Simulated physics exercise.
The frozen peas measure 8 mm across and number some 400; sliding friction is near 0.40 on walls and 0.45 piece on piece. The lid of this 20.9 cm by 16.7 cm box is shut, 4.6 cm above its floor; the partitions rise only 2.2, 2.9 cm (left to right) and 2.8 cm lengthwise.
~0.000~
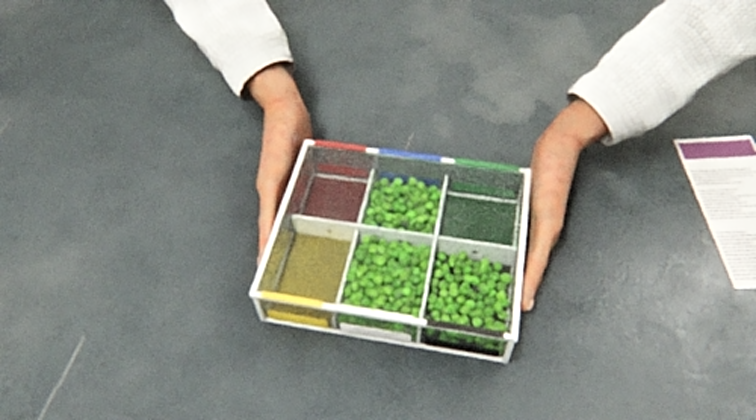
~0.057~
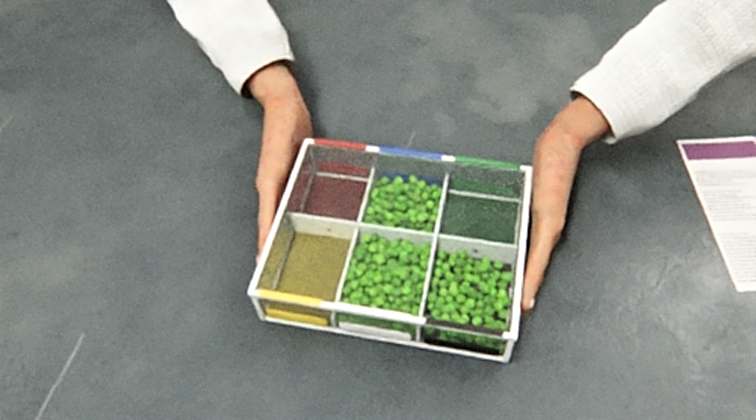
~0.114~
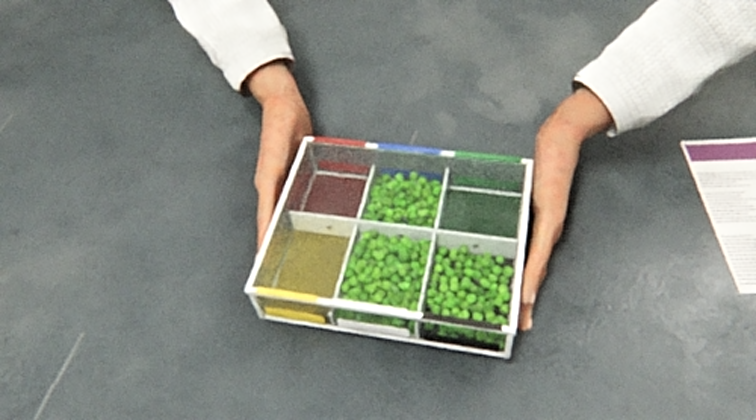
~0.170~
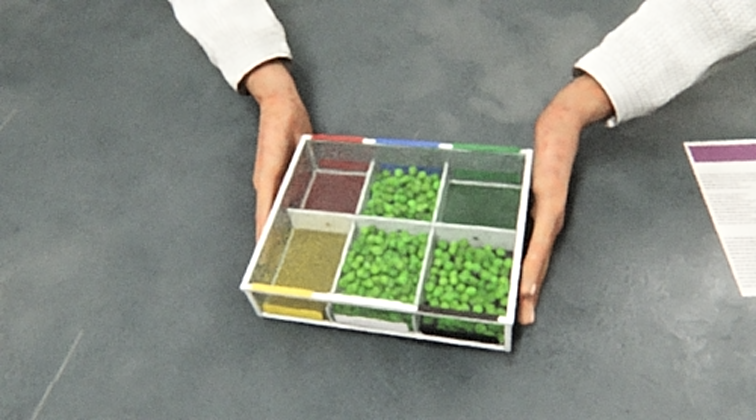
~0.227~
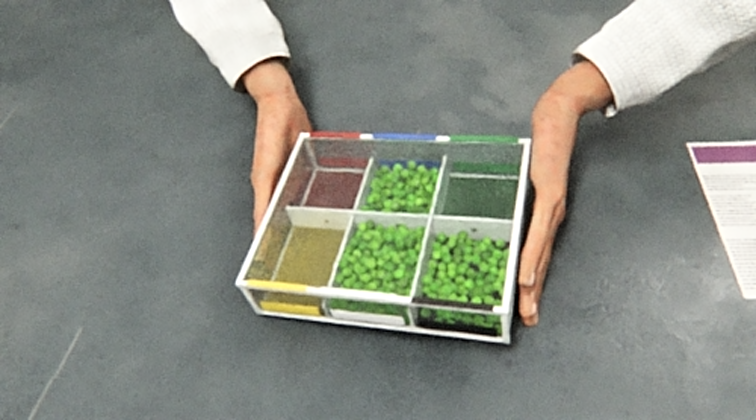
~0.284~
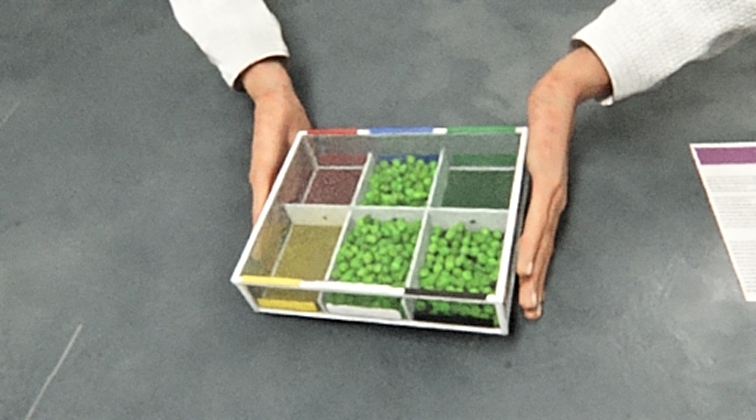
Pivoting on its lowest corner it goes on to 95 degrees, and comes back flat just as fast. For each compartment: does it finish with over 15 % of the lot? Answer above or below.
Red: Above, blue: Below, green: Below, yellow: Above, white: Below, black: Below.
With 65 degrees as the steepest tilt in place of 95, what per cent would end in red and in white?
Red 0, white 35.
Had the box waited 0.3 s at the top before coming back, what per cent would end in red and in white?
Then: Red 45; white 5.
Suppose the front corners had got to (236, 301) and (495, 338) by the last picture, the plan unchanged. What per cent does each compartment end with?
Red 0; blue 5; green 0; yellow 45; white 35; black 20.
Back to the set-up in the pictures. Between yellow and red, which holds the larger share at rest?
It is the yellow one.
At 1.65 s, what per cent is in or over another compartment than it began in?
About 35 per cent.
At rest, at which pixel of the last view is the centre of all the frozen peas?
Near (321, 236).
Then, at 1.65 s, tilt 95 degrees; red 10 %, blue 20 %, yellow 20 %, white 25 %, black 25 %.
Then, at 2.56 s, tilt 43 degrees; red 35 %, blue 5 %, yellow 45 %, white 5 %, black 10 %.
After 3.47 s, tilt 0 degrees; red 35 %, blue 5 %, yellow 45 %, white 5 %, black 10 %.
By 4.0 s all is still; red 35 %, blue 5 %, green 0 %, yellow 45 %, white 5 %, black 10 %.
